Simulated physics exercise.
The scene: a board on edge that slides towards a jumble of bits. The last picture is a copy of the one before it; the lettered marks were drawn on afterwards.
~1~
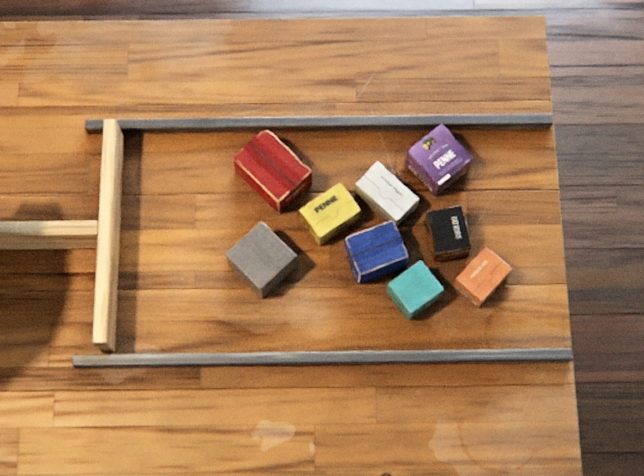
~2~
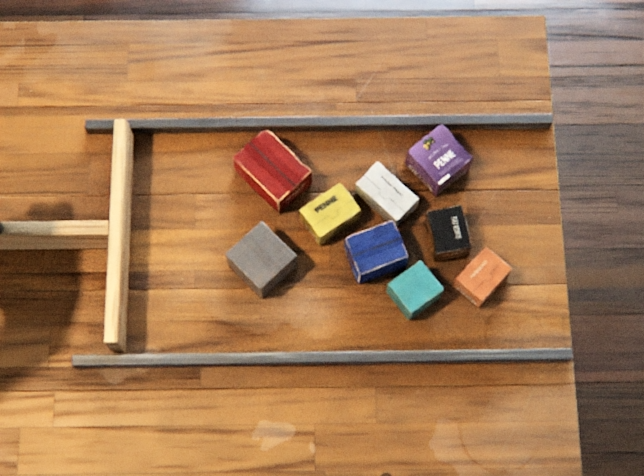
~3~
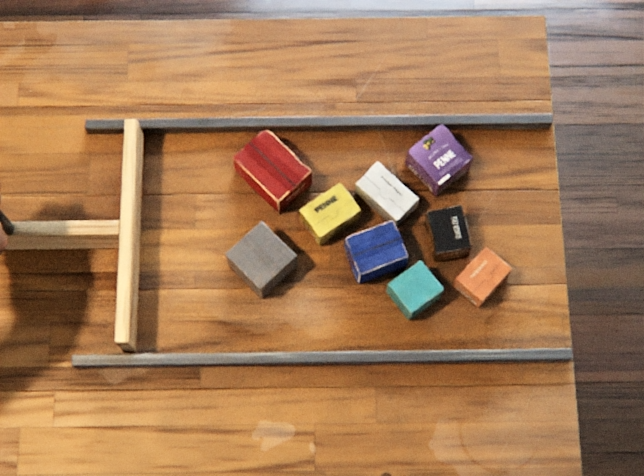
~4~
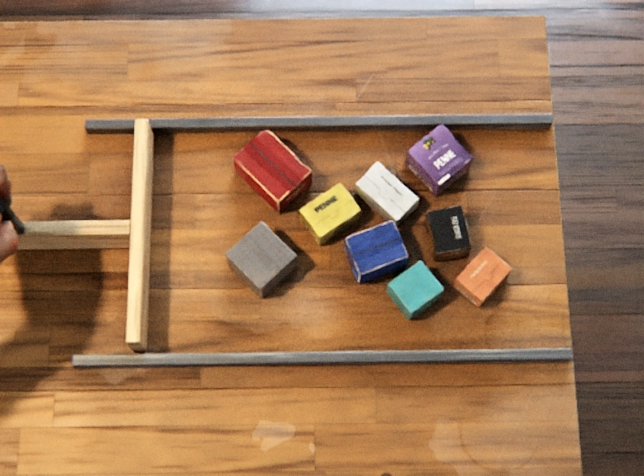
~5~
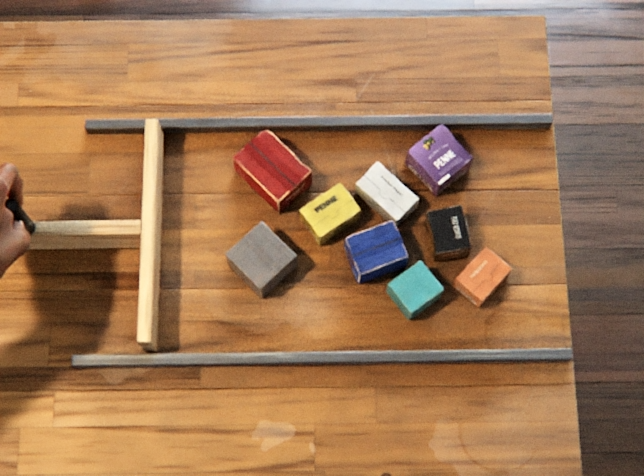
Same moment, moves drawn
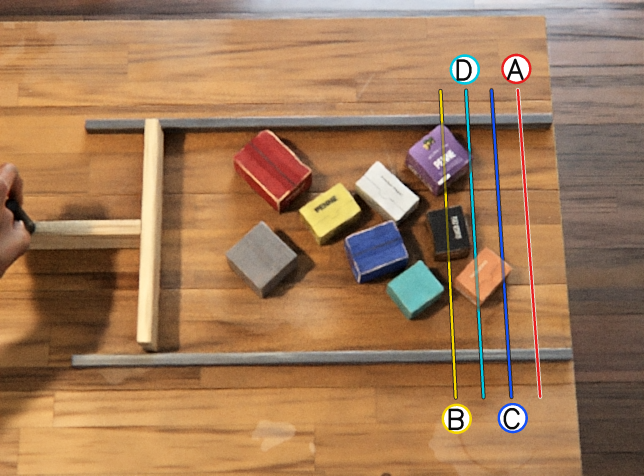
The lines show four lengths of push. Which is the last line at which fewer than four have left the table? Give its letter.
Up to line D.
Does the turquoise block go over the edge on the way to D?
No.
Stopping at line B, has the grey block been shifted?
Yes.
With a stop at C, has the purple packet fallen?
Yes.
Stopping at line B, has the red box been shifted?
By then, yes.
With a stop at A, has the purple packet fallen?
By then, yes.
On the copy, A at (529, 237); B at (448, 238); C at (501, 237); D at (474, 237).
On D. First, board (266, 225); red box (309, 172); grey block (309, 263).
Then, board (383, 224); black packet (505, 224); purple packet (491, 155).
Finally, board (474, 223); black packet over the edge; purple packet over the edge; two fallen.
By contrast, A drops five; B is within the limit but short; C drops five.
